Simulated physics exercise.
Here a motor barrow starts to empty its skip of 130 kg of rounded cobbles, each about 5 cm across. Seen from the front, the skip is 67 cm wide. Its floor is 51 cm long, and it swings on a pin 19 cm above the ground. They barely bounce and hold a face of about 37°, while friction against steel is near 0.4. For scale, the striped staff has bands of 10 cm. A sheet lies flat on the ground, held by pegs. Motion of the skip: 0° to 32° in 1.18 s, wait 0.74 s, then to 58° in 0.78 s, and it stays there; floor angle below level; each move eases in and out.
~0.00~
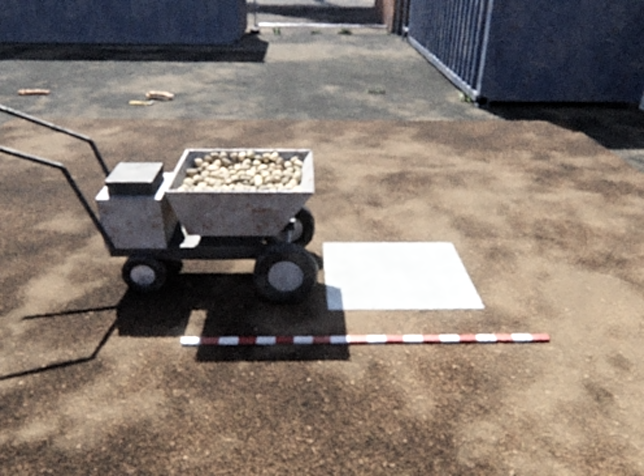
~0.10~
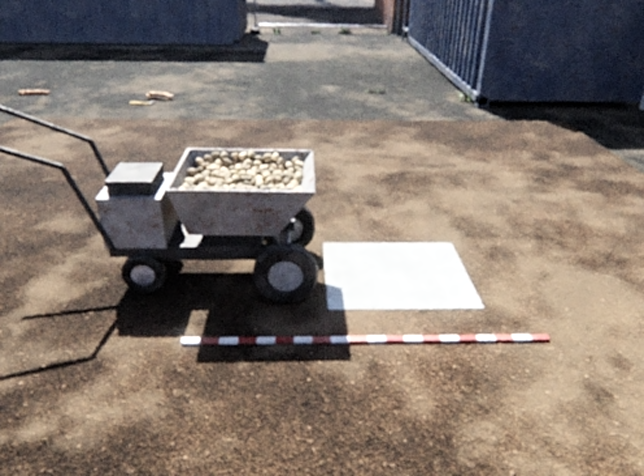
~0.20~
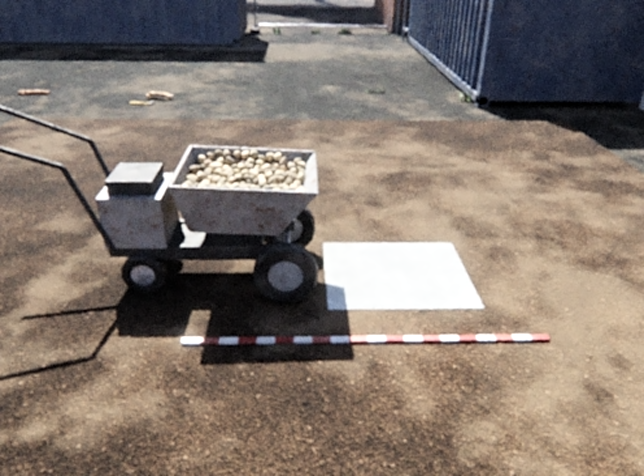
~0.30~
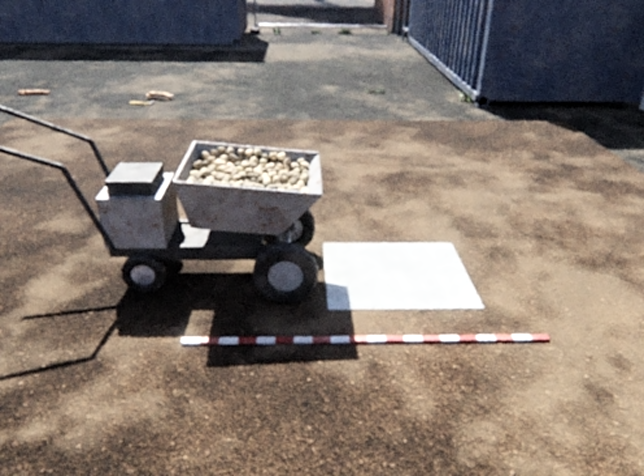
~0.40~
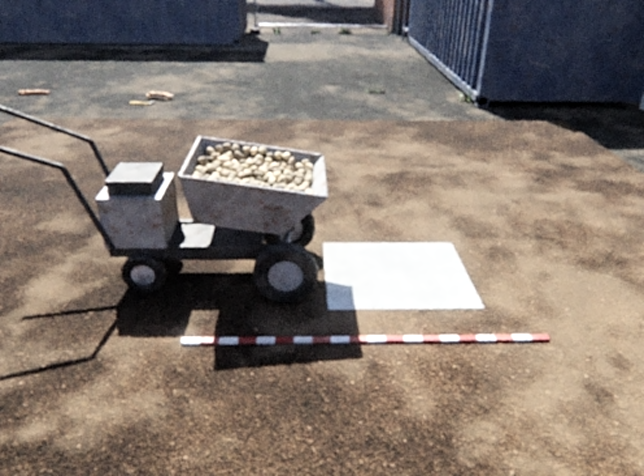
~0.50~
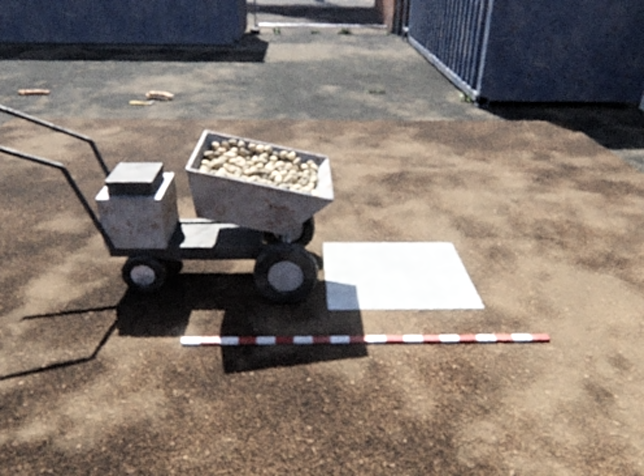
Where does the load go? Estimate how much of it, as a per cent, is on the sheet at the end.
Some 45 per cent of it.
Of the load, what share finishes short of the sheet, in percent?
Estimated share: Approx. 0 %.
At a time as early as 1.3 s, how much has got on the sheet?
Close to 0 per cent has got there by then.
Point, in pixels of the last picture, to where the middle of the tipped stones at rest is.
Their centre sits close to (397, 269).
After 0.9 s the floor is at 27°; 100 % in the skip; the foremost stones are at (333, 197).
After 1.3 s the floor is at 32°; 100 % in the skip; the foremost stones are at (340, 197).
After 3.2 s the floor is at 58°; 77 % in the skip, 22 % on the sheet, 2 % off the sheet elsewhere; the foremost stones are at (433, 257).
After 5.1 s the floor is at 58°; 47 % in the skip, 45 % on the sheet, 7 % off the sheet elsewhere; the foremost stones are at (475, 255).
